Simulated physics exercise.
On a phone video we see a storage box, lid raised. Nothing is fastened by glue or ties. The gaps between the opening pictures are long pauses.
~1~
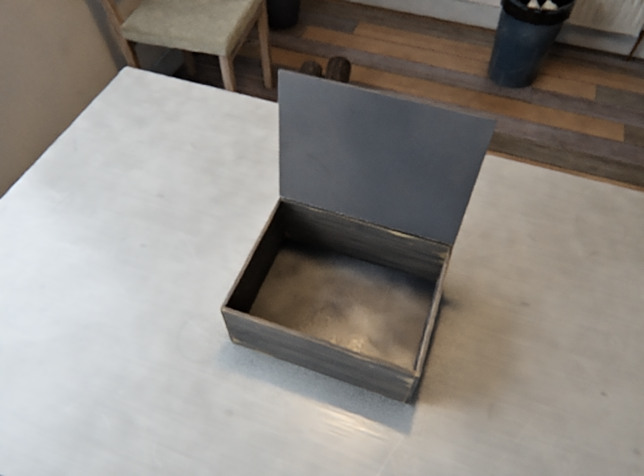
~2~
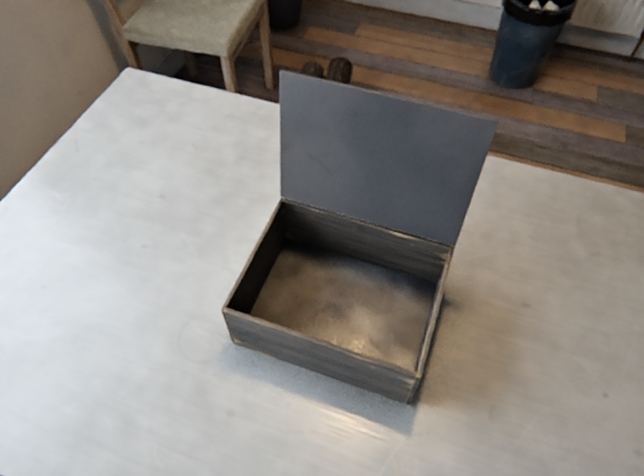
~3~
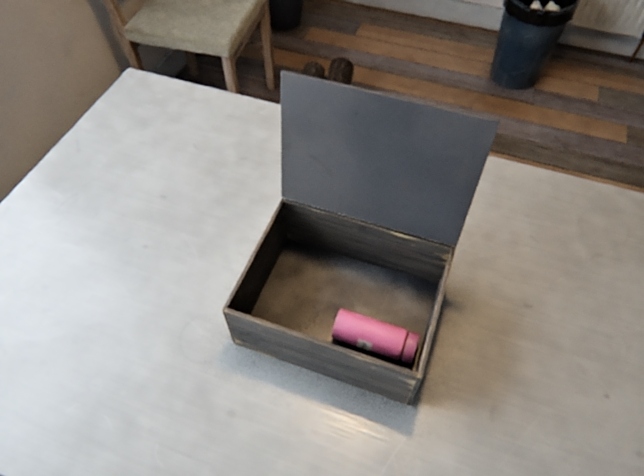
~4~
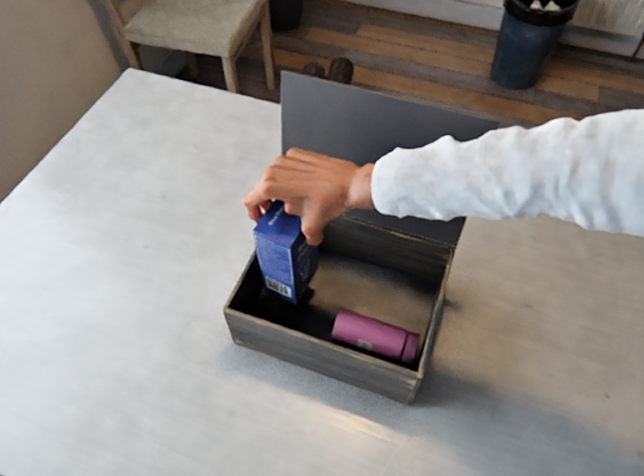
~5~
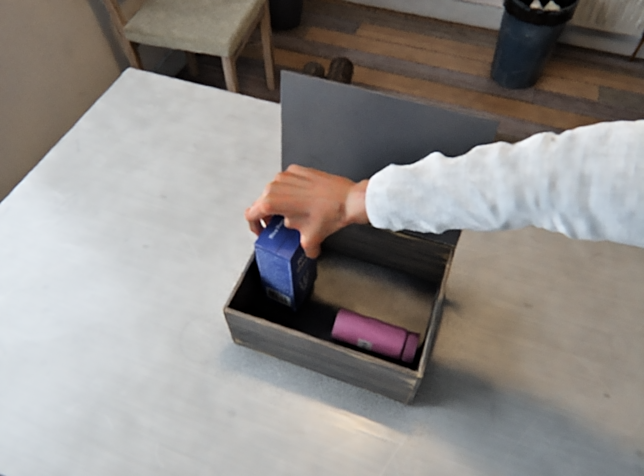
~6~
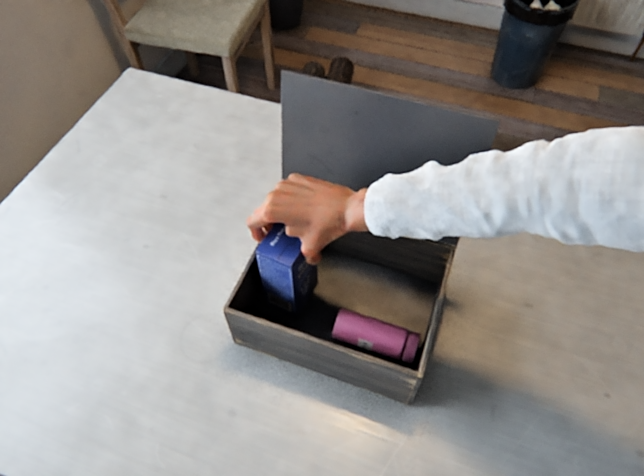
A hand lowering a blue carton into the left side of an open storage box, beside a pink shaker lying inside.
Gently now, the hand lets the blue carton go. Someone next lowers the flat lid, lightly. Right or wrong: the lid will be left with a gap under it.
Right.
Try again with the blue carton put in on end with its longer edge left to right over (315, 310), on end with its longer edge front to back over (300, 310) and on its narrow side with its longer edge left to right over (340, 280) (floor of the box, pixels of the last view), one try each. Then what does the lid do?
Well, first time it won't go down, second time it won't go down, and third time it goes down fine.
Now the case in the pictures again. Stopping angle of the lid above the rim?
I'd say roughly 35 degrees above the rim.
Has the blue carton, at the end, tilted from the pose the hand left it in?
At the finish it holds its orientation.
Then, 1.10 s on from there, lid starting down.
Then, 1.50 s on from there, lid 66° above the rim.
Then, 1.70 s on from there, lid 47° above the rim.
Then, 3.70 s on from there, lid 37° above the rim.
In the end, lid 35° above the rim; both unmoved. At the end, from the last picture's camera, blue carton near (286, 274).
